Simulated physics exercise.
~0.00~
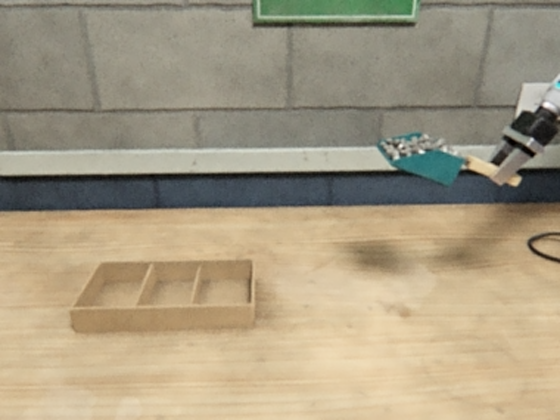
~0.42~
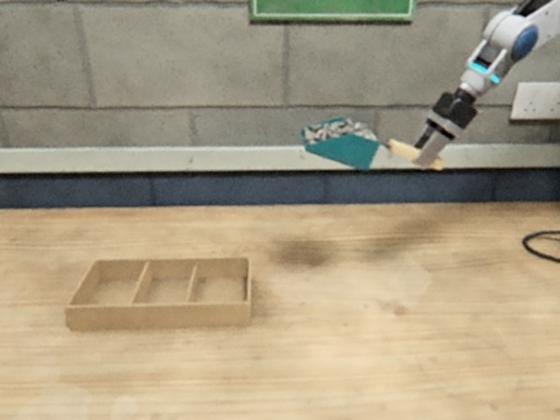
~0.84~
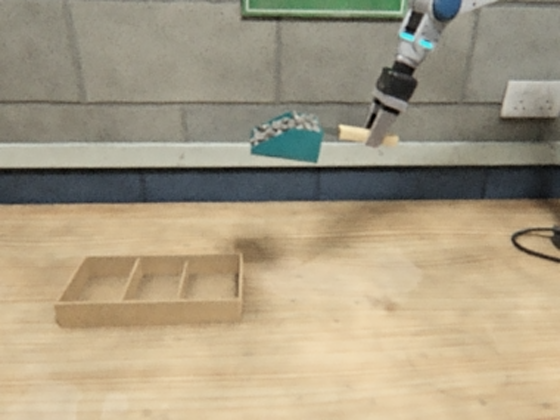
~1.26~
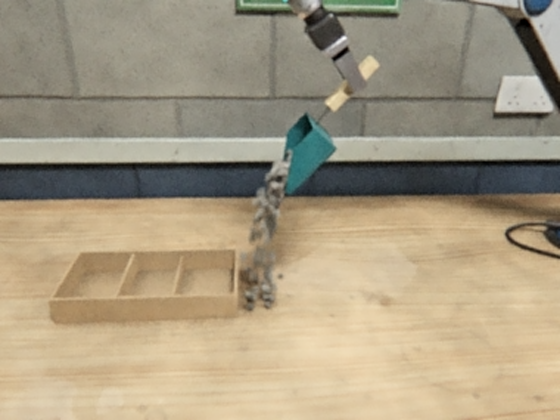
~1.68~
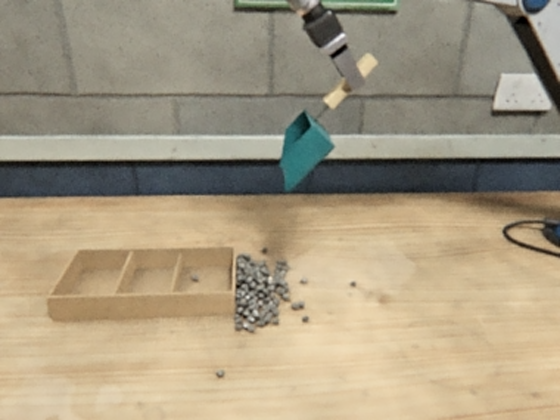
Above a wooden table, a robot arm tips gray pebbles from a teal scoop, mostly missing the divided box.
